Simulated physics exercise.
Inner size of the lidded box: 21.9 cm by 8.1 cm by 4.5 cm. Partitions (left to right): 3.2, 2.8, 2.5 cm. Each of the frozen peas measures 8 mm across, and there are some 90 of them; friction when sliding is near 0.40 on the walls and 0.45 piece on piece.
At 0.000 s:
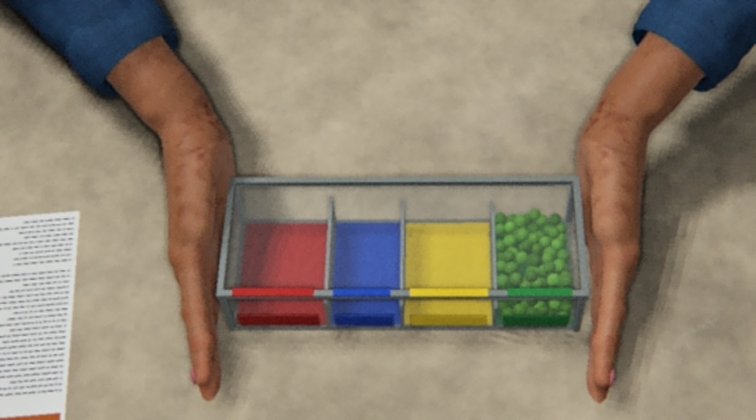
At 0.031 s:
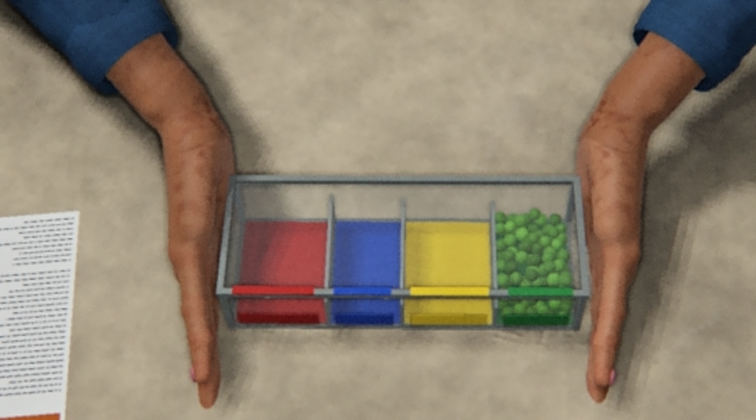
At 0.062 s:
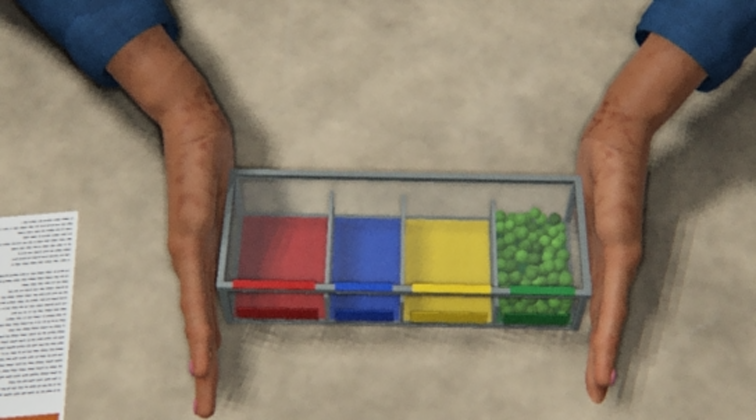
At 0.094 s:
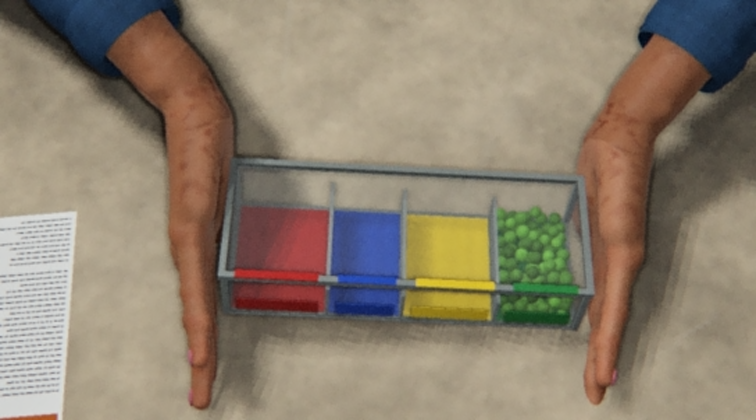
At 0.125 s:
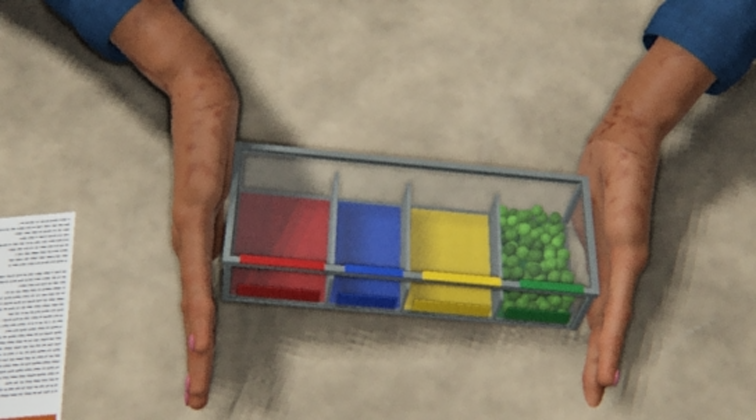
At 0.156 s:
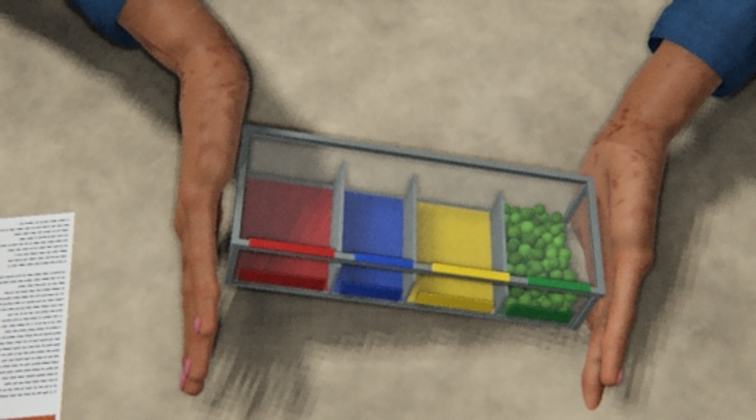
Two hands holding a clear divided box with red, blue, yellow and green sections, slightly tilting it as the left side rises.
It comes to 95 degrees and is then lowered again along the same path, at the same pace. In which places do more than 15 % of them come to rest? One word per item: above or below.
In order - red: Below; blue: Below; green: Above; yellow: Below.
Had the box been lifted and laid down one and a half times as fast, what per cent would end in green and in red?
Green = 100 per cent, red = 0 per cent.
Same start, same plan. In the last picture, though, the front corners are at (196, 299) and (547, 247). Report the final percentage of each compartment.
Final shares, in per cent - red: 30, blue: 40, green: 5, yellow: 25.
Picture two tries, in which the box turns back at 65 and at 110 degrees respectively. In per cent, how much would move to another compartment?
About 0 and about 0 per cent, in that order.
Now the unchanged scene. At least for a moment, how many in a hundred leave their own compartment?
Roughly 0 in a hundred.
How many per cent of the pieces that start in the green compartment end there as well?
Share retained: Some 100 per cent.
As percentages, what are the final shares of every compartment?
Red: 0%; blue: 0%; green: 100%; yellow: 0%.
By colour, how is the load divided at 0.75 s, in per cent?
Red 0 %, blue 0 %, green 100 %, yellow 0 %.
After 0.75 s, tilt 95 degrees; green 100 %.
Then, at 1.15 s, tilt 42 degrees; green 100 %.
After 1.63 s, tilt 0 degrees; green 100 %.
In the end, at 2.1 s, red 0 %, blue 0 %, green 100 %, yellow 0 %.
